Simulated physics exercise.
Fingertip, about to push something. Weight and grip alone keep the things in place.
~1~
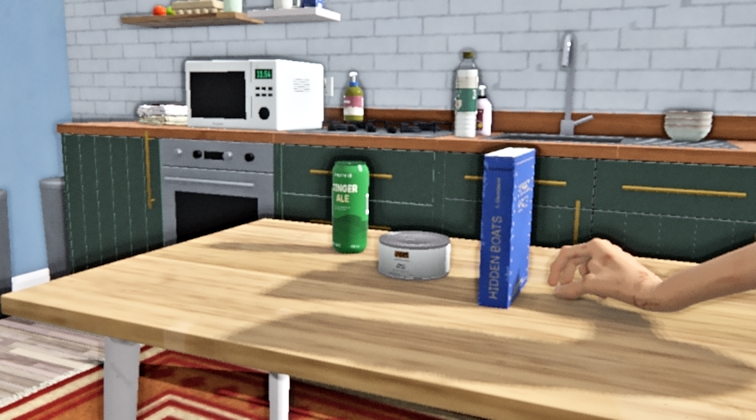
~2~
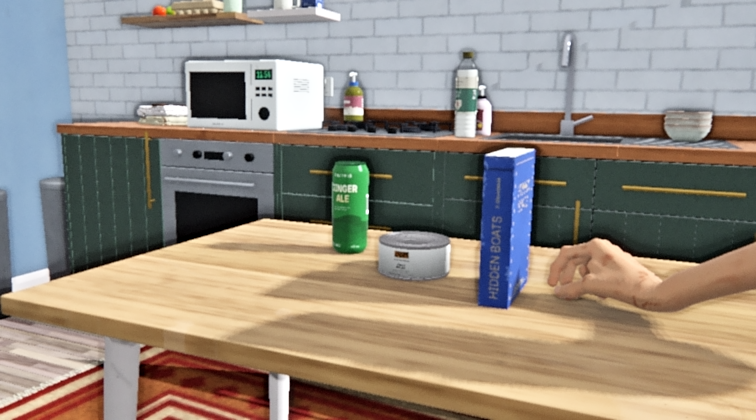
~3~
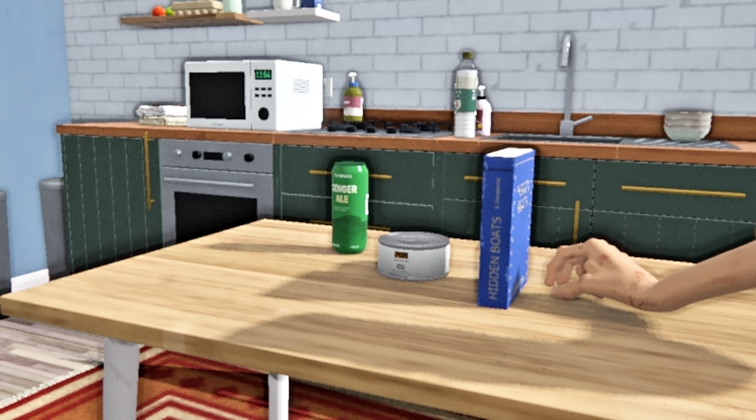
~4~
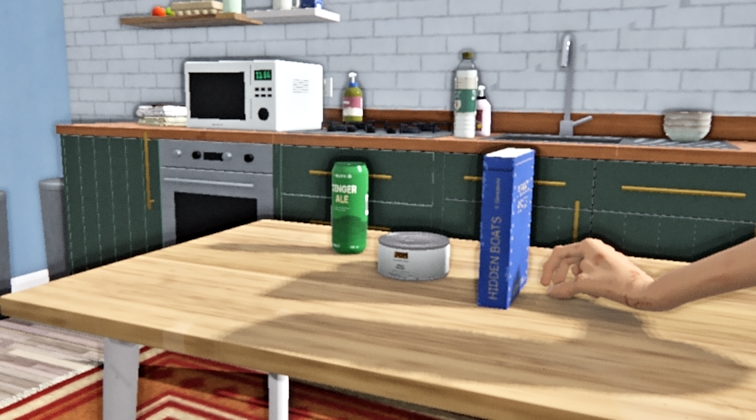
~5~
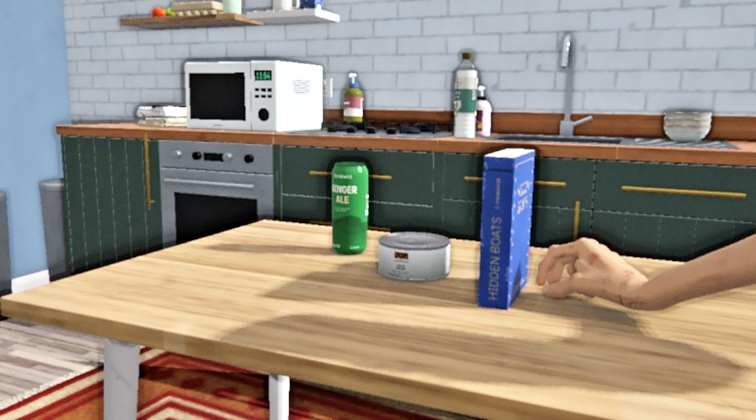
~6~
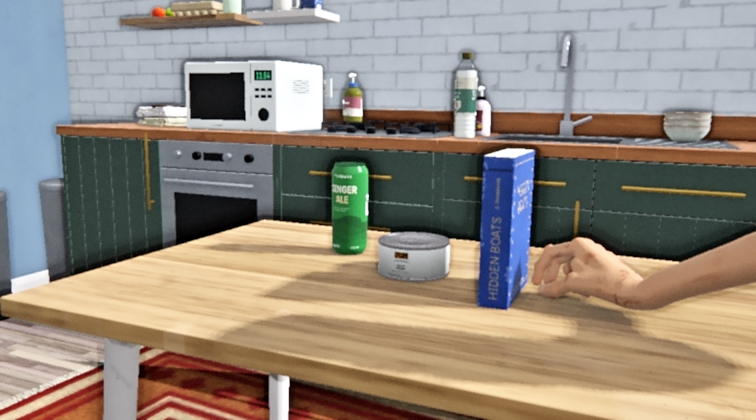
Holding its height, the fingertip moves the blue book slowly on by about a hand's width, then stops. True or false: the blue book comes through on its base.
True.
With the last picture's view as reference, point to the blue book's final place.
Near (427, 217).
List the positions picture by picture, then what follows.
Blue book (508, 224), in the first frame.
Blue book (508, 224), in the second frame.
Blue book (507, 224), in the third frame.
Blue book (507, 224), in the fourth frame.
Blue book (508, 225), in the fifth frame.
Blue book (507, 225), in the sixth frame.
Then, 0.80 s on from there, blue book shifted a little near (473, 222).
Then, 1.30 s on from there, blue book shifted about its own width near (443, 219).
In the end, moved from the start, blue book. At the end, from the last picture's camera, blue book near (427, 217).
